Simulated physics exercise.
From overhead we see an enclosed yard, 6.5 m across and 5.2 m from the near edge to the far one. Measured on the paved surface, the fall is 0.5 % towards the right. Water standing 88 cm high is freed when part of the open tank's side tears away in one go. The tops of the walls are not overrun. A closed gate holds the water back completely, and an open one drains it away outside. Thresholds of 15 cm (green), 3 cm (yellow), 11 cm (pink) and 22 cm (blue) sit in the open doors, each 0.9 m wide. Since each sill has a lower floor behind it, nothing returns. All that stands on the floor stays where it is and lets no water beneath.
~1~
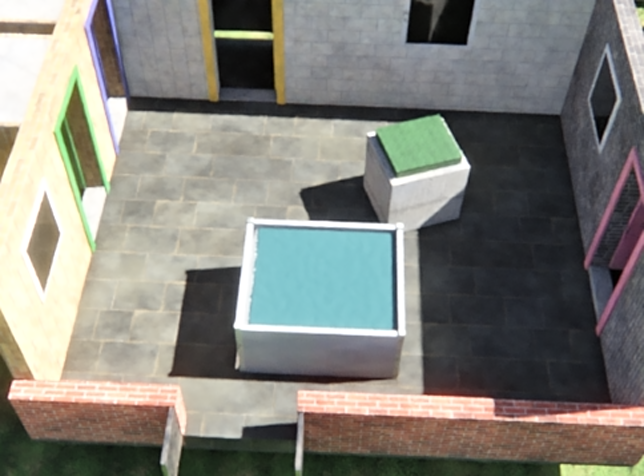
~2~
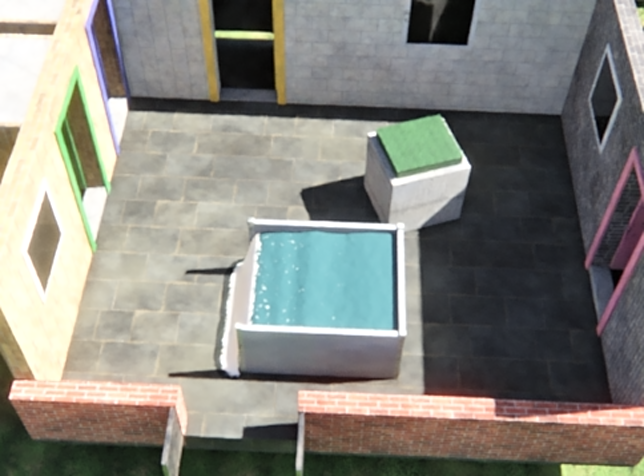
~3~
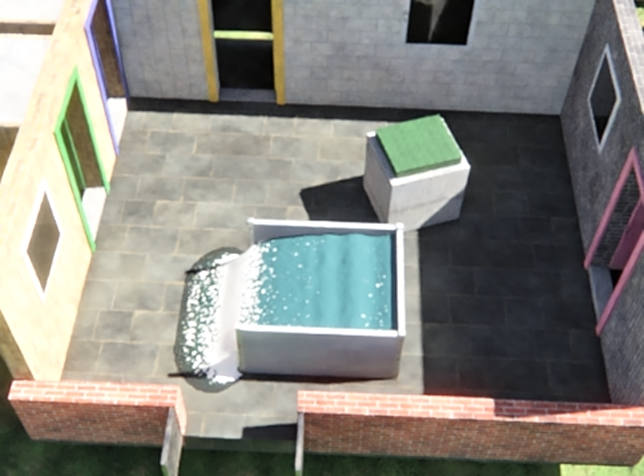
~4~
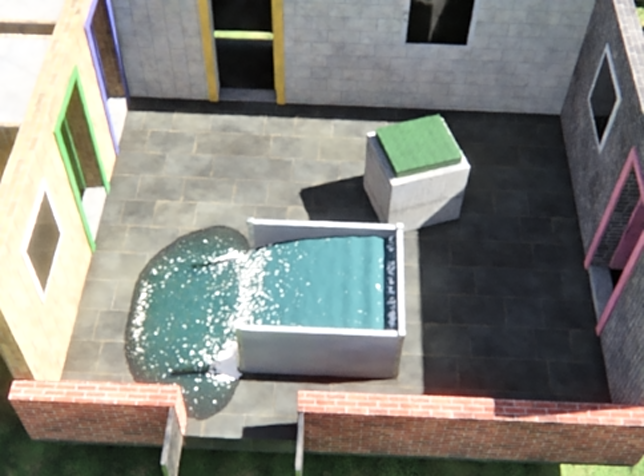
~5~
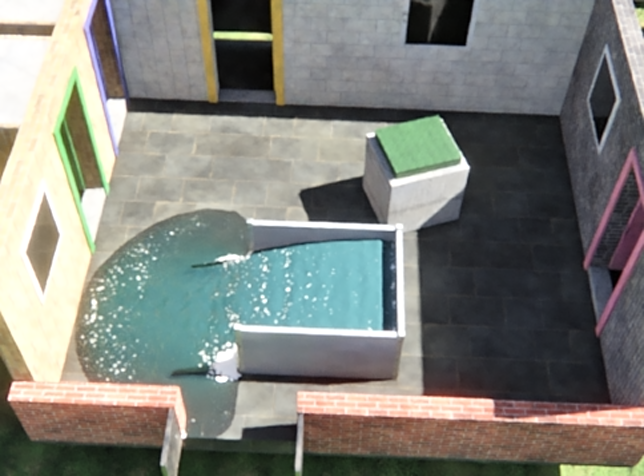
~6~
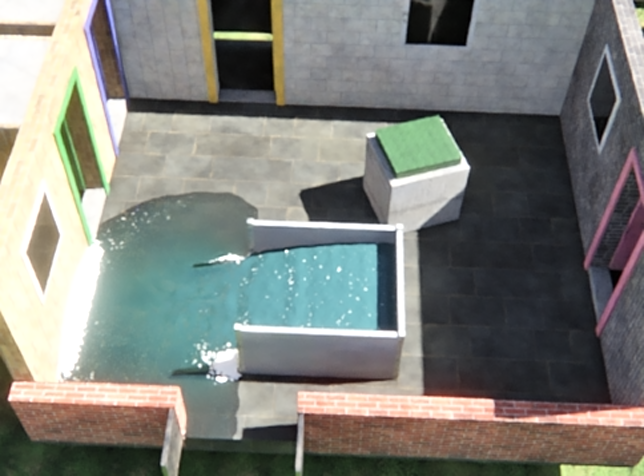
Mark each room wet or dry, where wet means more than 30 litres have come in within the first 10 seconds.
Green door - wet, yellow door - wet, pink door - dry, blue door - dry.
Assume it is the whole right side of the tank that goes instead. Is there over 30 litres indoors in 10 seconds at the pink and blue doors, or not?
The pink door comes out more than that and the blue door less than that.
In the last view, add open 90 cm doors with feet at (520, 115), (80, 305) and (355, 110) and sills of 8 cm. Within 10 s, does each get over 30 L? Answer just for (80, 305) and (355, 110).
First door beyond the limit, second door short of the limit.
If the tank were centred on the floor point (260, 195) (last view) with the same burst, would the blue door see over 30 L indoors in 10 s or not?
So the blue door tops the limit.
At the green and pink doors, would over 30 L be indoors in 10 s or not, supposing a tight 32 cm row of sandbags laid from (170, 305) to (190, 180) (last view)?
Doors: Green stays under / pink stays under.
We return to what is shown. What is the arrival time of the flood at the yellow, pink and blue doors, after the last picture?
Yellow = 1.6 s, pink = 4.5 s, blue = 0.6 s.
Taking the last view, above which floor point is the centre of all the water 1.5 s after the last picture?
Around (178, 293) in the last picture.
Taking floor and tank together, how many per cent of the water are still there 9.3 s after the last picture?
Near 76 in a hundred is still there.
Then, 0.7 s after the last picture water covers 25 % of the floor and is deepest (56 cm) near (53, 411); green door 27 cm at the sill, 16 L in, yellow door not reached, pink door not reached, blue door 4 cm at the sill, 0 L in.
Then, 1.5 s after the last picture water covers 30 % of the floor and is deepest (40 cm) near (131, 98); green door 25 cm at the sill, 55 L in, yellow door not reached, pink door not reached, blue door 11 cm at the sill, 0 L in.
Then, 2.8 s after the last picture water covers 50 % of the floor and is deepest (30 cm) near (131, 98); green door 15 cm at the sill, 77 L in, yellow door 14 cm at the sill, 28 L in, pink door not reached, blue door 16 cm at the sill, 3 L in.
Then, 5.3 s after the last picture water covers 75 % of the floor and is deepest (18 cm) near (552, 141); green door 7 cm at the sill, 78 L in, yellow door 11 cm at the sill, 147 L in, pink door 3 cm at the sill, 0 L in, blue door 12 cm at the sill, 6 L in.
Then, 9.3 s after the last picture water covers 95 % of the floor and is deepest (11 cm) near (413, 427); green door 6 cm at the sill, 78 L in, yellow door 5 cm at the sill, 197 L in, pink door 5 cm at the sill, 0 L in, blue door 4 cm at the sill, 6 L in.
